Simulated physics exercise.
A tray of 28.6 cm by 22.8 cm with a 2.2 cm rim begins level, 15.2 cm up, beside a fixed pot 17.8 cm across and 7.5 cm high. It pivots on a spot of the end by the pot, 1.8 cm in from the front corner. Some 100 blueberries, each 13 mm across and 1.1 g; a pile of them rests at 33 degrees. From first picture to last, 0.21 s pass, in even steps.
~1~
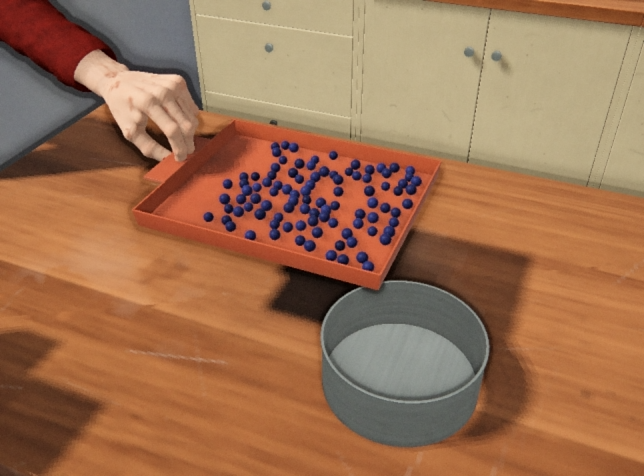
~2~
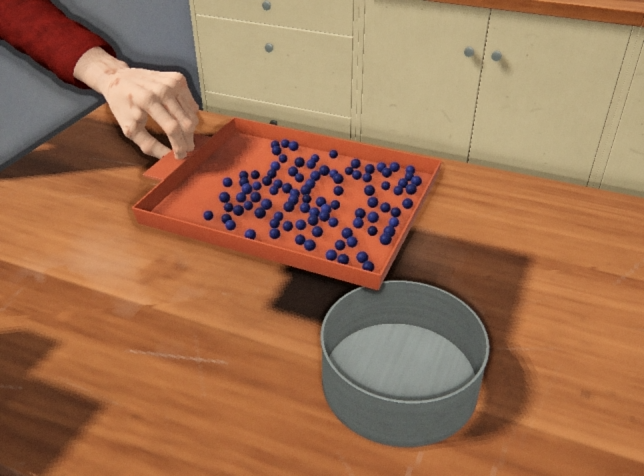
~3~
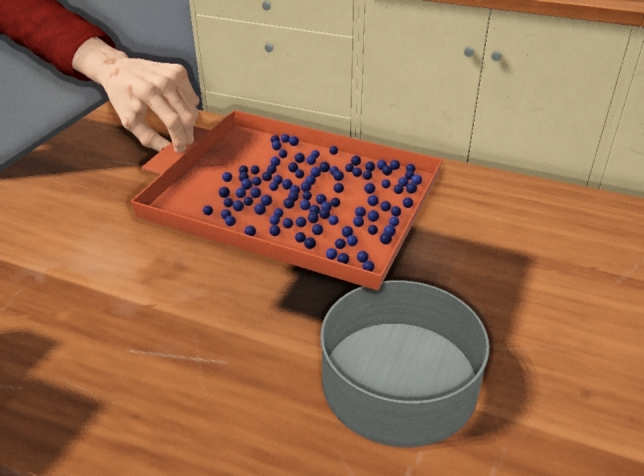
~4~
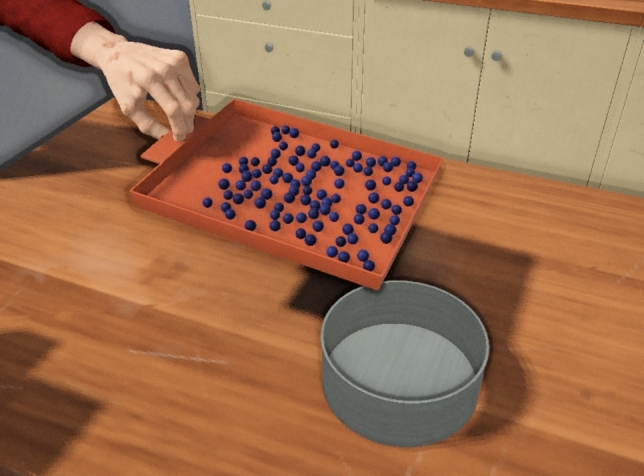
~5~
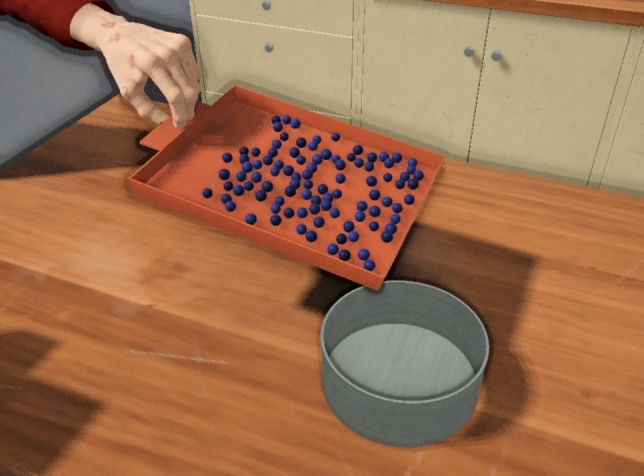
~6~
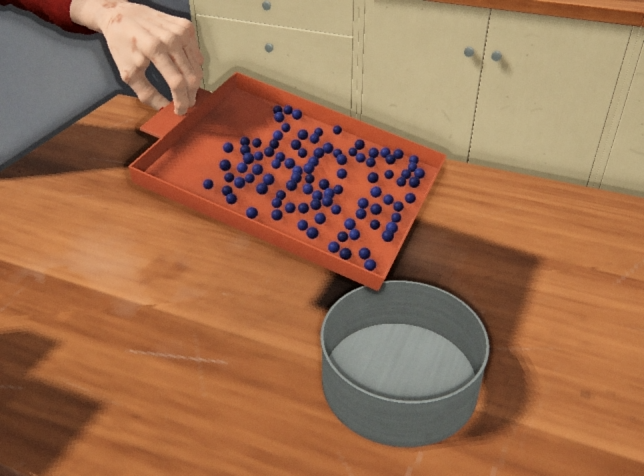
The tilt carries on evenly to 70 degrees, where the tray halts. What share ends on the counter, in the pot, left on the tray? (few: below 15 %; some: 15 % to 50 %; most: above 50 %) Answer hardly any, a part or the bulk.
Counter hardly any, pot hardly any, tray the bulk.
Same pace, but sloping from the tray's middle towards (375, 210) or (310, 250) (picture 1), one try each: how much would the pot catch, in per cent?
Some 0 and 5 per cent.
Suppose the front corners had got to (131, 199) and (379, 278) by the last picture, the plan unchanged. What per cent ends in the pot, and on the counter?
Pot 0, counter 0.
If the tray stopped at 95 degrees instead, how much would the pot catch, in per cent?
Then about 70 per cent.
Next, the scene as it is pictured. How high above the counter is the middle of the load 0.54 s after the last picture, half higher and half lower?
Some 20 cm.
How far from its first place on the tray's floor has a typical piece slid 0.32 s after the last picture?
About 7 cm.
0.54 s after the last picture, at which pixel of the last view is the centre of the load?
Near (403, 203).
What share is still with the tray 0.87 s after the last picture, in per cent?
Roughly 90 per cent.
Then, 0.32 s after the last picture, tilt 41 degrees; the tray holds 100 %, the pot 0 %.
Then, 0.54 s after the last picture, tilt 60 degrees; the tray holds 100 %, the pot 0 %.
Then, 0.87 s after the last picture, tilt 70 degrees; the tray holds 90 %, the pot 5 %.
In the end, counter 0 %, pot 5 %, tray 90 %.
